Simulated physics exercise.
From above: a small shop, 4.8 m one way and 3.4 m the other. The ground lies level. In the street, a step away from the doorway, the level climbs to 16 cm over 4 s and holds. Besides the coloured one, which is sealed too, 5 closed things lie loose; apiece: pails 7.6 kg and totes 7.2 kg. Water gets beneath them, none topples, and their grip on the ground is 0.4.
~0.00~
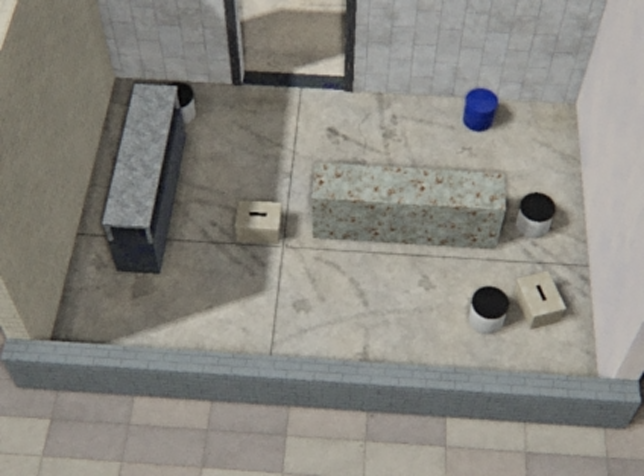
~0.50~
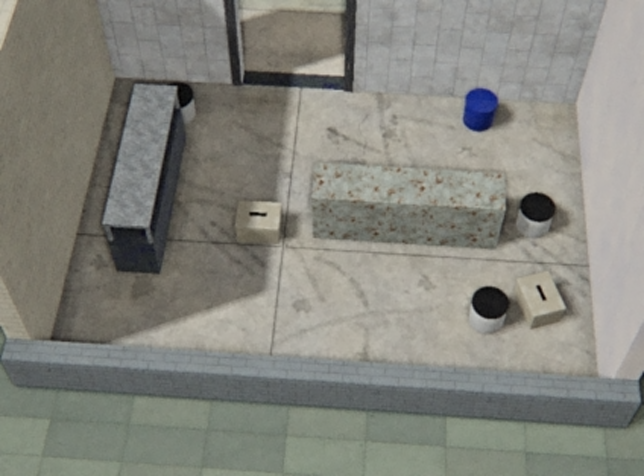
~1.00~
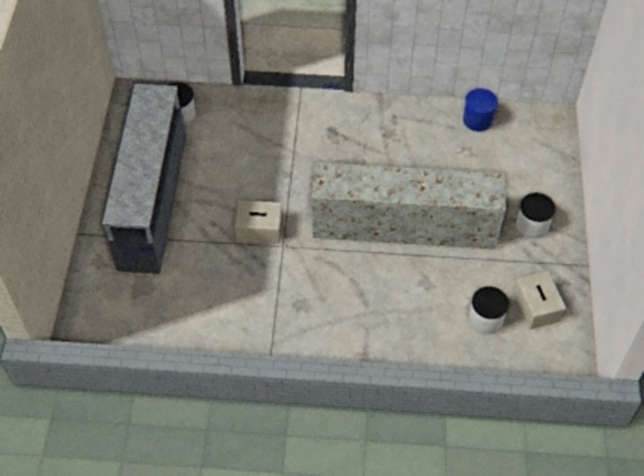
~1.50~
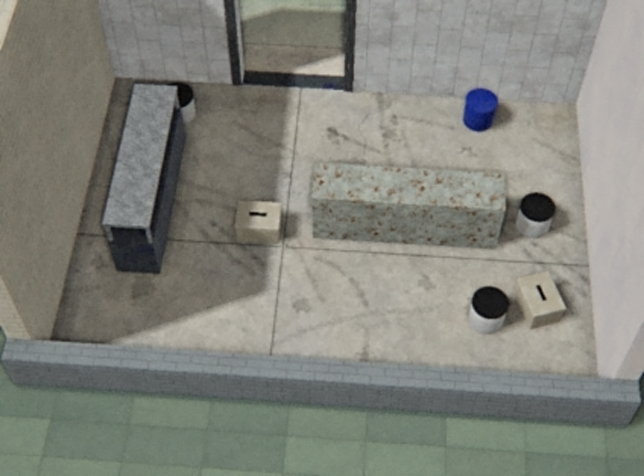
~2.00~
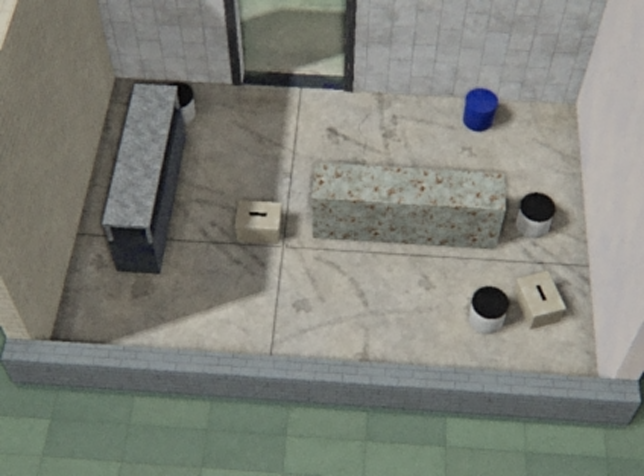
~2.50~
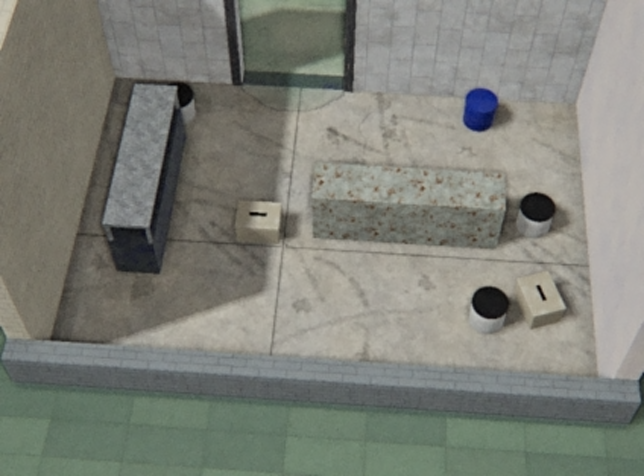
The street paving outside turns from beige to green while the shop's pails and boxes stay still.
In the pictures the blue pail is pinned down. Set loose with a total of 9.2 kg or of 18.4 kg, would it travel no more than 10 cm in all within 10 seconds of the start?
Verdict: The smaller load will do.
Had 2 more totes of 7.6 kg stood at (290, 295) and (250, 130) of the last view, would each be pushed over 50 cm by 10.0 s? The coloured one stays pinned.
In that order: Past it, more.
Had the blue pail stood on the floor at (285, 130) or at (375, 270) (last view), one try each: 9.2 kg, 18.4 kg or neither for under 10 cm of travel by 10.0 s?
In that order: It takes the larger; either load holds.
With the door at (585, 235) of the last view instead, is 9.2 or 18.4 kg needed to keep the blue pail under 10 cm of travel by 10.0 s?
In that case the smaller load will do.
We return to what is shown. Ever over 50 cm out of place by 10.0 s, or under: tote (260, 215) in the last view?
It is more.
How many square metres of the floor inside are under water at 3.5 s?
About 1.5 m2.
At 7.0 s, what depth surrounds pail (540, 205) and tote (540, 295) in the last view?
Roughly 1 and 0 cm.
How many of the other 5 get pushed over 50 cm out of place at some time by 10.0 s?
I count 1.
After 3.5 s the blue pail would be 0 cm from its start with 9.2 kg and 0 cm from its start with 18.4 kg; 0 cm of water round it then.
After 4.5 s the blue pail would be 0 cm from its start with 9.2 kg and 0 cm from its start with 18.4 kg; 0 cm of water round it then.
After 7.0 s the blue pail would be 0 cm from its start with 9.2 kg and 0 cm from its start with 18.4 kg; 1 cm of water round it then.
After 10.0 s the blue pail would be 0 cm from its start with 9.2 kg and 0 cm from its start with 18.4 kg; 5 cm of water round it then.
